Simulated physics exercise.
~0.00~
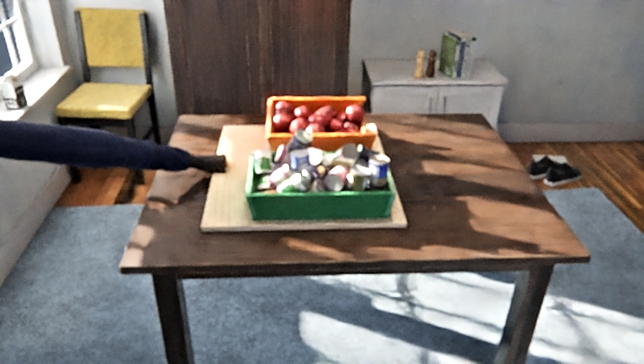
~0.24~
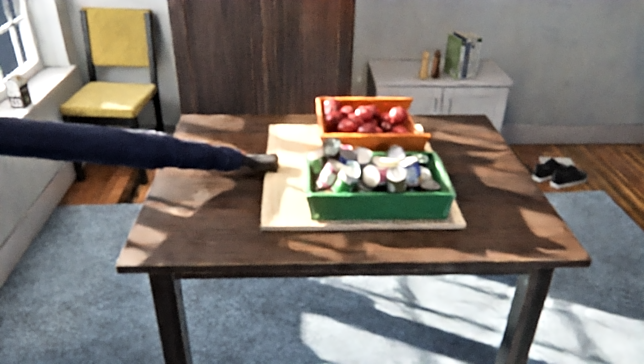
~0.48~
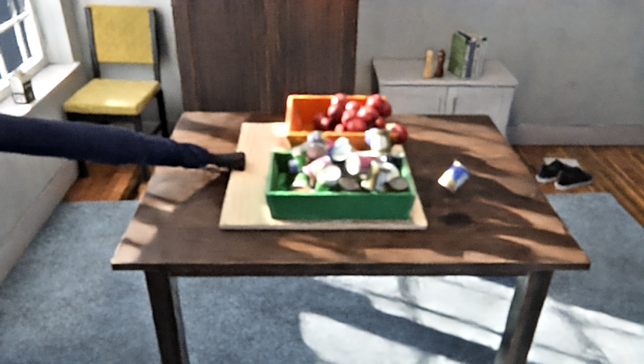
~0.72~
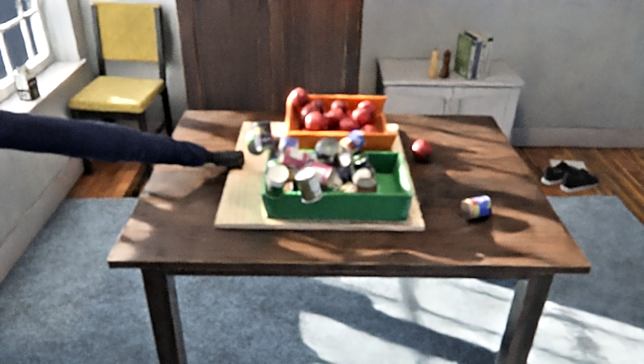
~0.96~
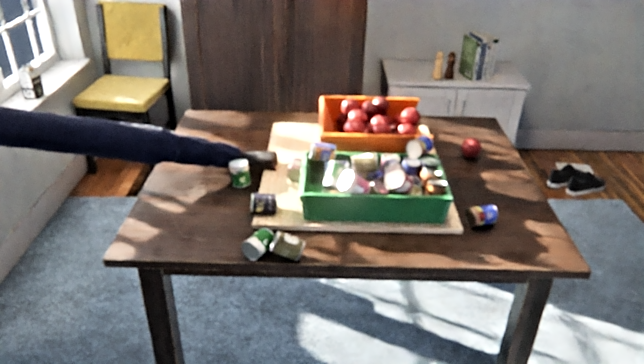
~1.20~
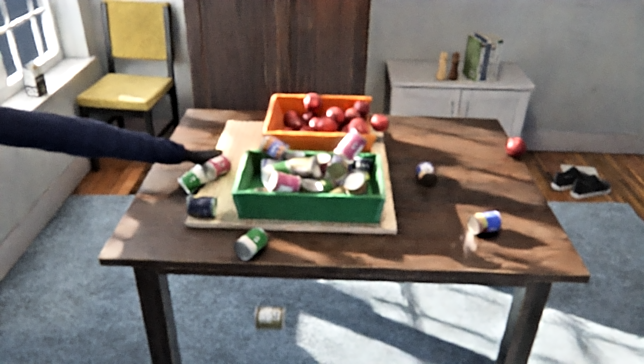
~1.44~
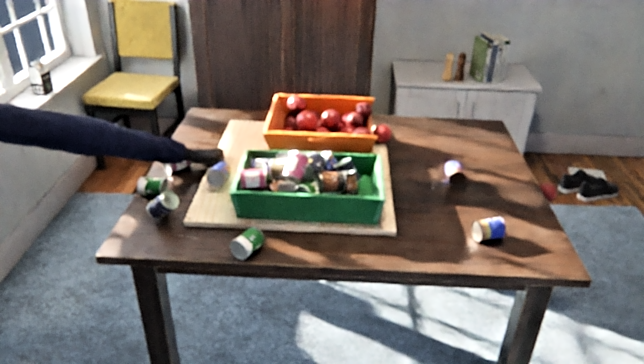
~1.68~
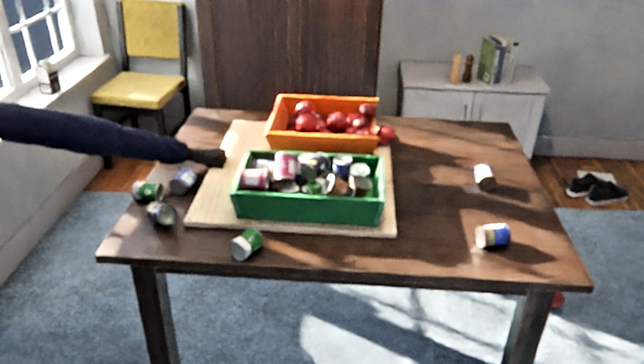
In a sunlit room, an arm jerking a board back and forth on a table, tins and two apples spilling from tubs.
